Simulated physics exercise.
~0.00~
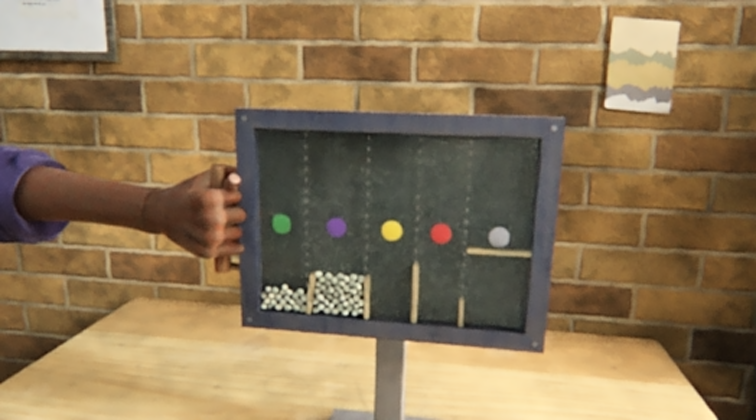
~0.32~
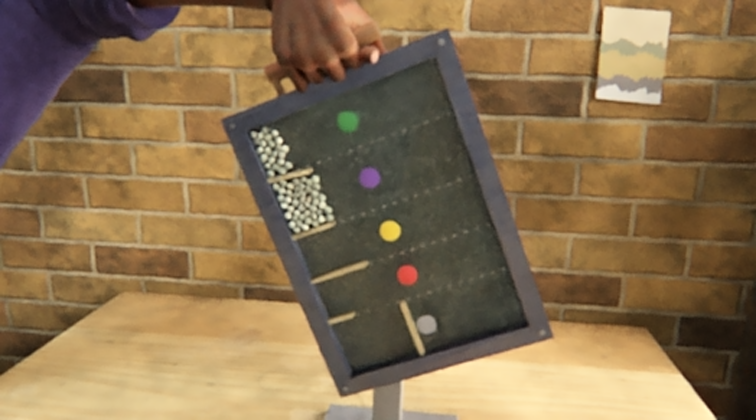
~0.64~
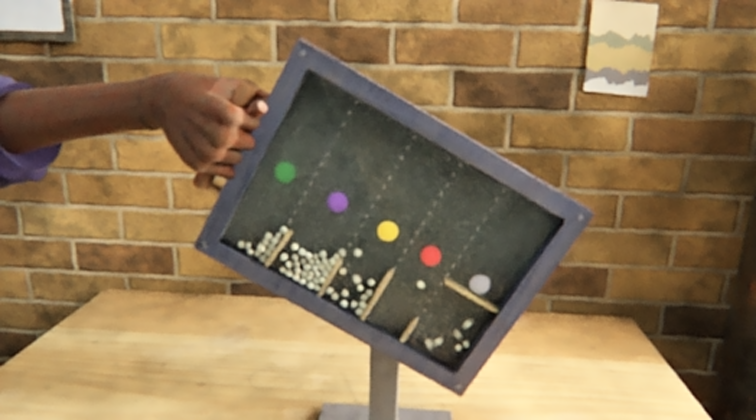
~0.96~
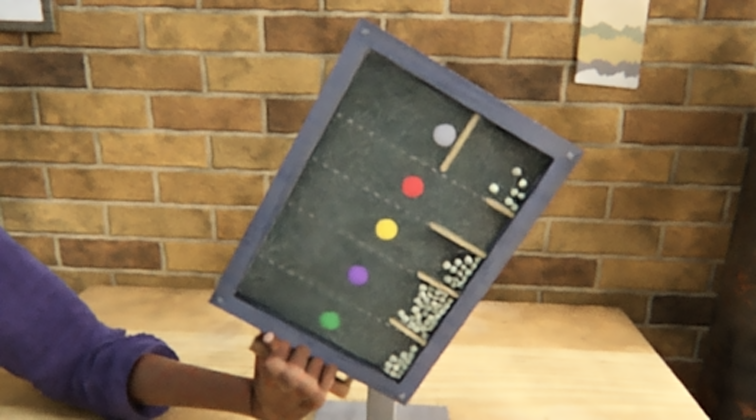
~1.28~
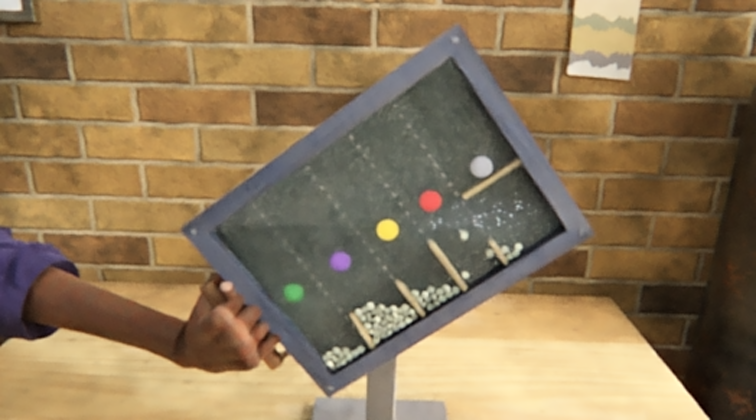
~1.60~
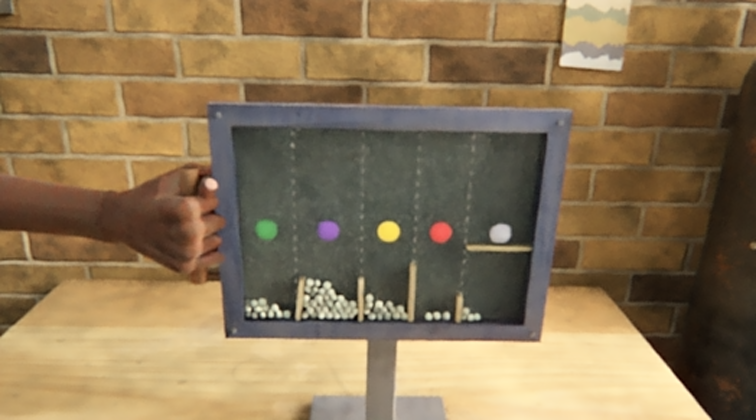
In the video, a hand tips a framed panel of small white balls steeply clockwise, then anticlockwise, and returns it to level; balls spill rightward over low dividers, ending mostly in the purple strip, with some under green and yellow and few under red and grey.
